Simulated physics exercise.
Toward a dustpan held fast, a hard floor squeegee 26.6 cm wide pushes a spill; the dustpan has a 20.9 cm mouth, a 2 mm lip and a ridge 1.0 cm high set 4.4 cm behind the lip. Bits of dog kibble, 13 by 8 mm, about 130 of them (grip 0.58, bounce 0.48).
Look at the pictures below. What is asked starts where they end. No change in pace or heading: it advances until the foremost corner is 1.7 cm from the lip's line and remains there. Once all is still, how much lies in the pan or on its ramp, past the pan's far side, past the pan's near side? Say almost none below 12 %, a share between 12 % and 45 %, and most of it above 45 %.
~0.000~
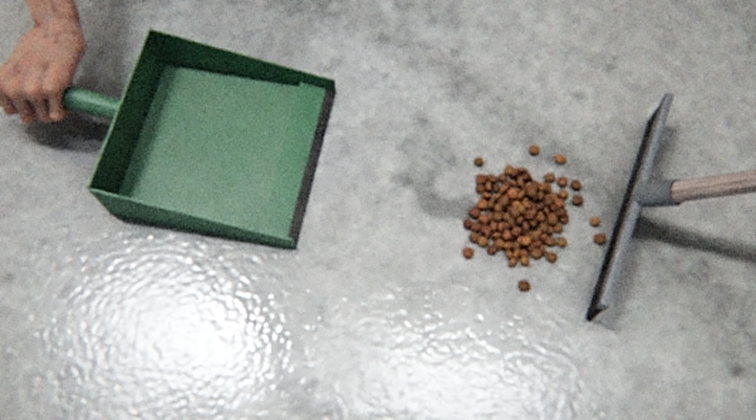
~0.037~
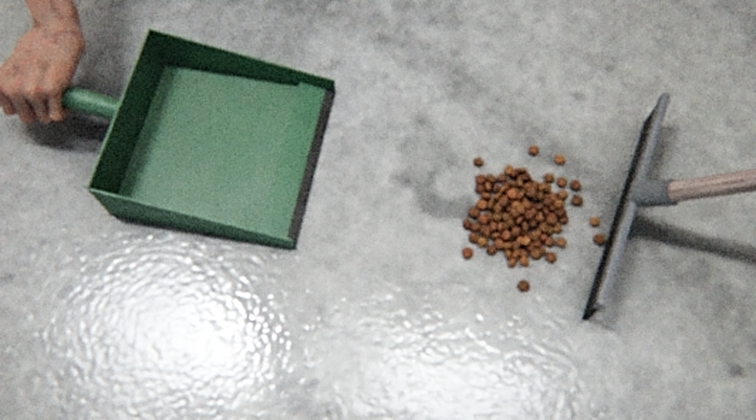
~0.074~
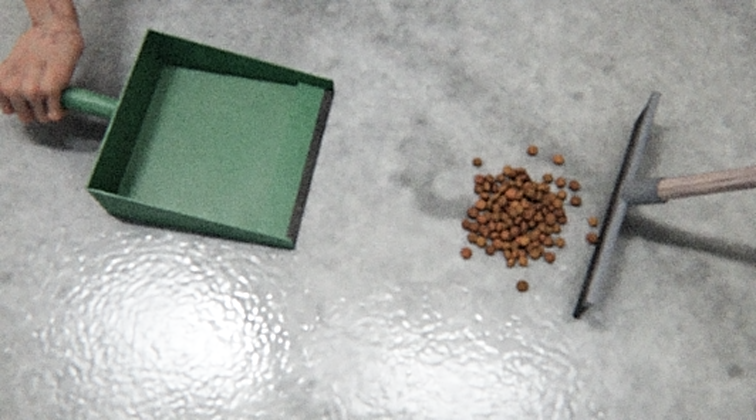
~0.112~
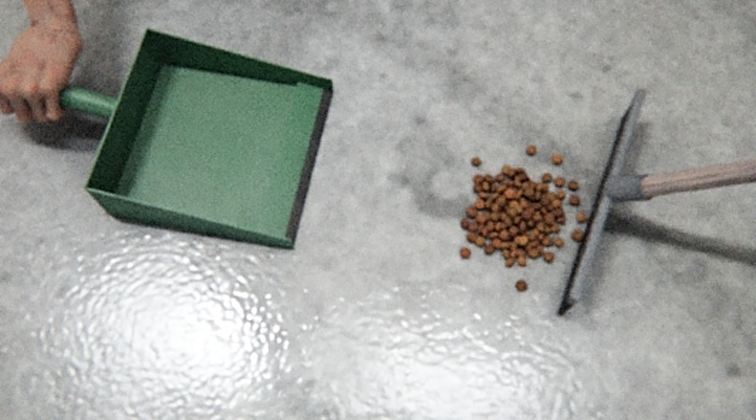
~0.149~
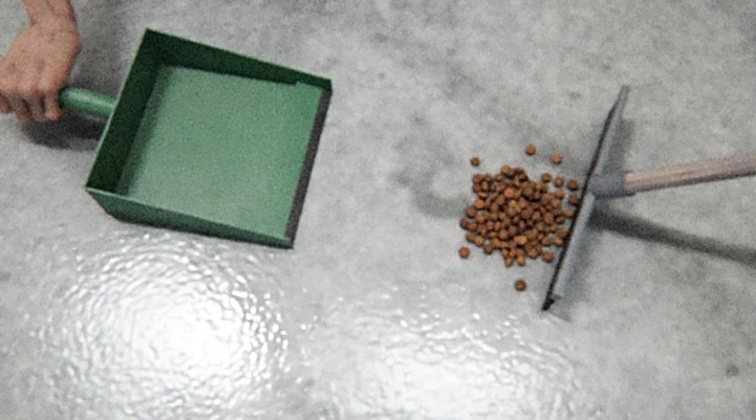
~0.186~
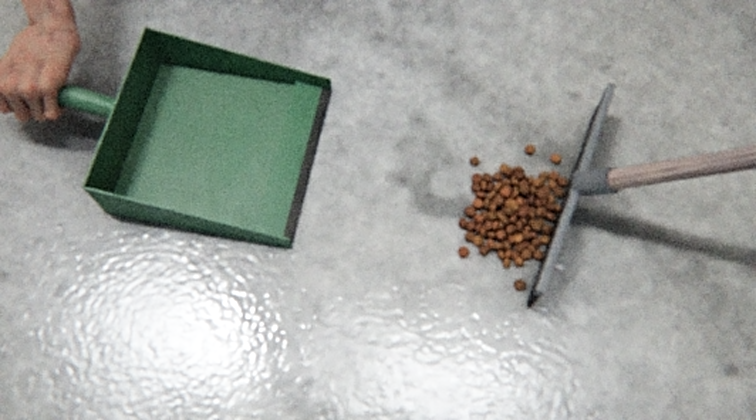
In the pan or on its ramp: It gets a decent chunk; past the pan's far side: It gets a trickle; past the pan's near side: It gets a trickle.
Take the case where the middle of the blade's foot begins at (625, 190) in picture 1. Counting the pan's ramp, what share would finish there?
20 per cent, roughly.
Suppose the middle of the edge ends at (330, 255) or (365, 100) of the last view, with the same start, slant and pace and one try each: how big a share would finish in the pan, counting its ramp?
Around 0 per cent, and around 30 per cent.
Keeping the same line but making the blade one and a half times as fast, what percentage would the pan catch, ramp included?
Roughly 20 in a hundred.
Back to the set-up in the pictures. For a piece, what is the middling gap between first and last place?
I'd say near 24 cm.
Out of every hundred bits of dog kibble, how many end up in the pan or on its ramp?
Estimate: Near 20 %.
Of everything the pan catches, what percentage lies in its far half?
Roughly 20 per cent.
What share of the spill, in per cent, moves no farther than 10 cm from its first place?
Around 0 in a hundred.
After 0.47 s, middle of the blade 17 cm from the lip; 0 % over the lip, far side 0 %, near side 0 %.
After 0.66 s, middle of the blade 9 cm from the lip; 0 % over the lip, far side 0 %, near side 0 %.
After 0.96 s, middle of the blade 4 cm from the lip; 20 % over the lip, far side 5 %, near side 0 %.
In the end, at 1.3 s, pan 20 %, far side 5 %, near side 0 %, in front of the lip or behind the blade 75 %.
